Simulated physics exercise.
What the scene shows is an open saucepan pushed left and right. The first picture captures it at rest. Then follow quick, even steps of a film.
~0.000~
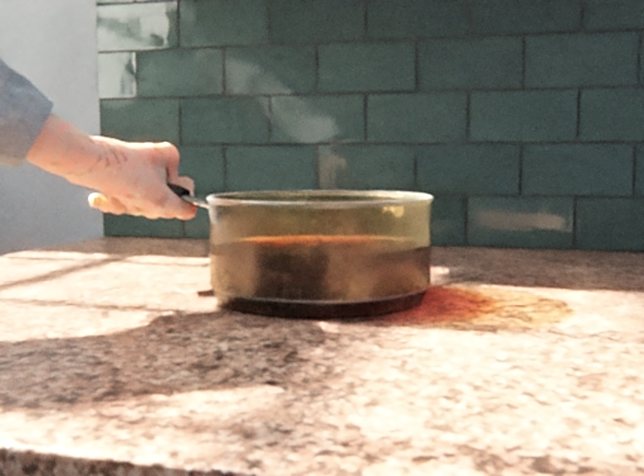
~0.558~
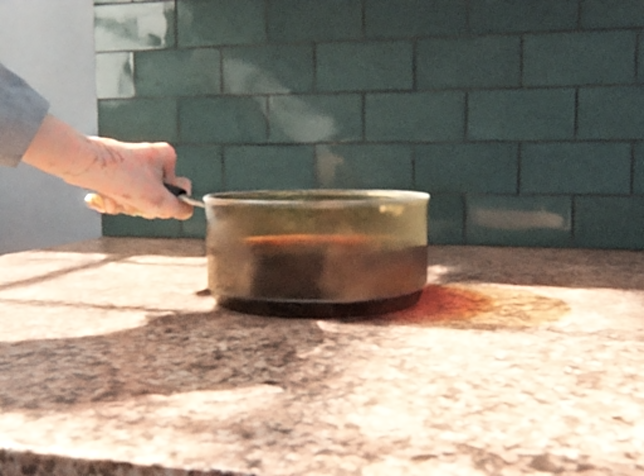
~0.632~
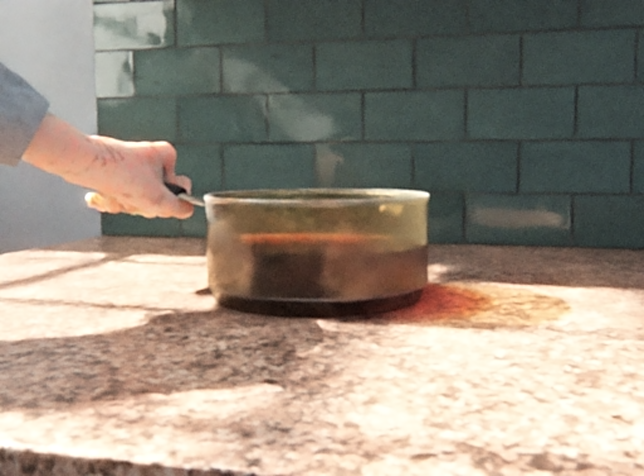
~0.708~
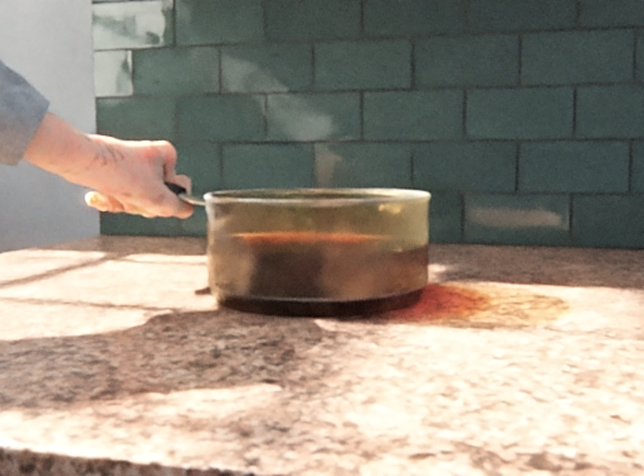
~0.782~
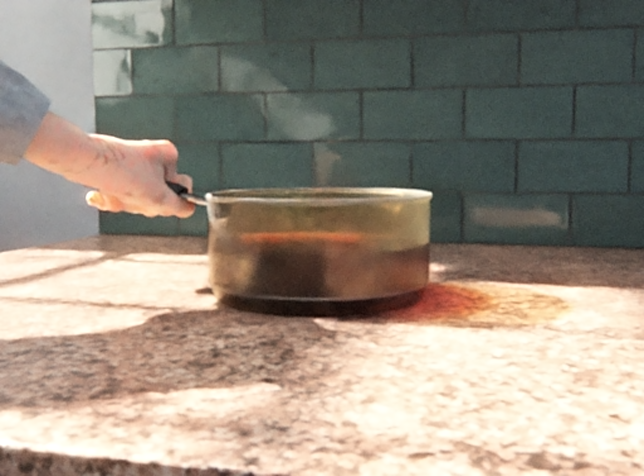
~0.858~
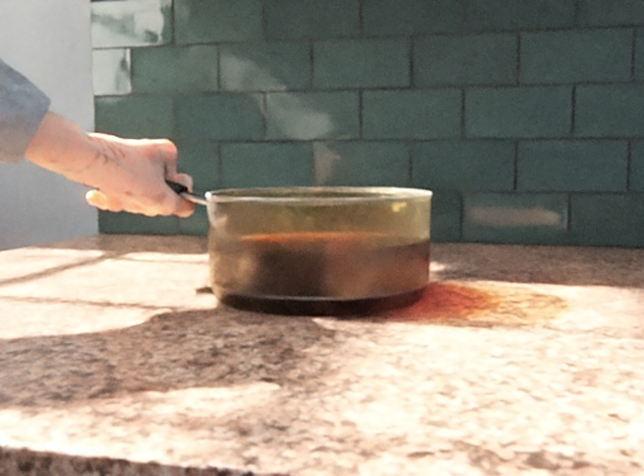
A hand in a blue-grey sleeve reaches in from the left, gripping the dark handle of an open, see-through saucepan on a speckled pinkish-brown counter, seen from just above counter height. The pan is about half full of dark reddish-brown liquid, with an orange-red patch of light to its right and green tiles behind. The hand nudges the pan very slightly left, then slightly right, the liquid staying about level.
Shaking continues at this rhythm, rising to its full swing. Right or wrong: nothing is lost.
Right.
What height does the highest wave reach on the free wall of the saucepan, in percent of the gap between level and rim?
Peak: Around 50 percent.
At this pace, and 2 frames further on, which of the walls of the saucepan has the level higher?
It's to the right flank.
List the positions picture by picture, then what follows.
The first frame shows saucepan (320, 245) about half full; at rest.
The second frame shows saucepan about half full, surface at (318, 241); surface about level.
The third frame shows saucepan (317, 243) about half full; surface about level.
The fourth frame shows saucepan about half full, surface at (318, 239); surface about level.
The fifth frame shows saucepan (319, 242) about half full; surface about level.
The sixth frame shows saucepan about half full, surface at (320, 238); surface about level.
After 1.2 s, the highest wave so far stays far below the rim.
After 2.4 s, the highest wave so far climbs under half way to the rim.
After 5.3 s, the highest wave so far climbs under half way to the rim; nothing has left it.
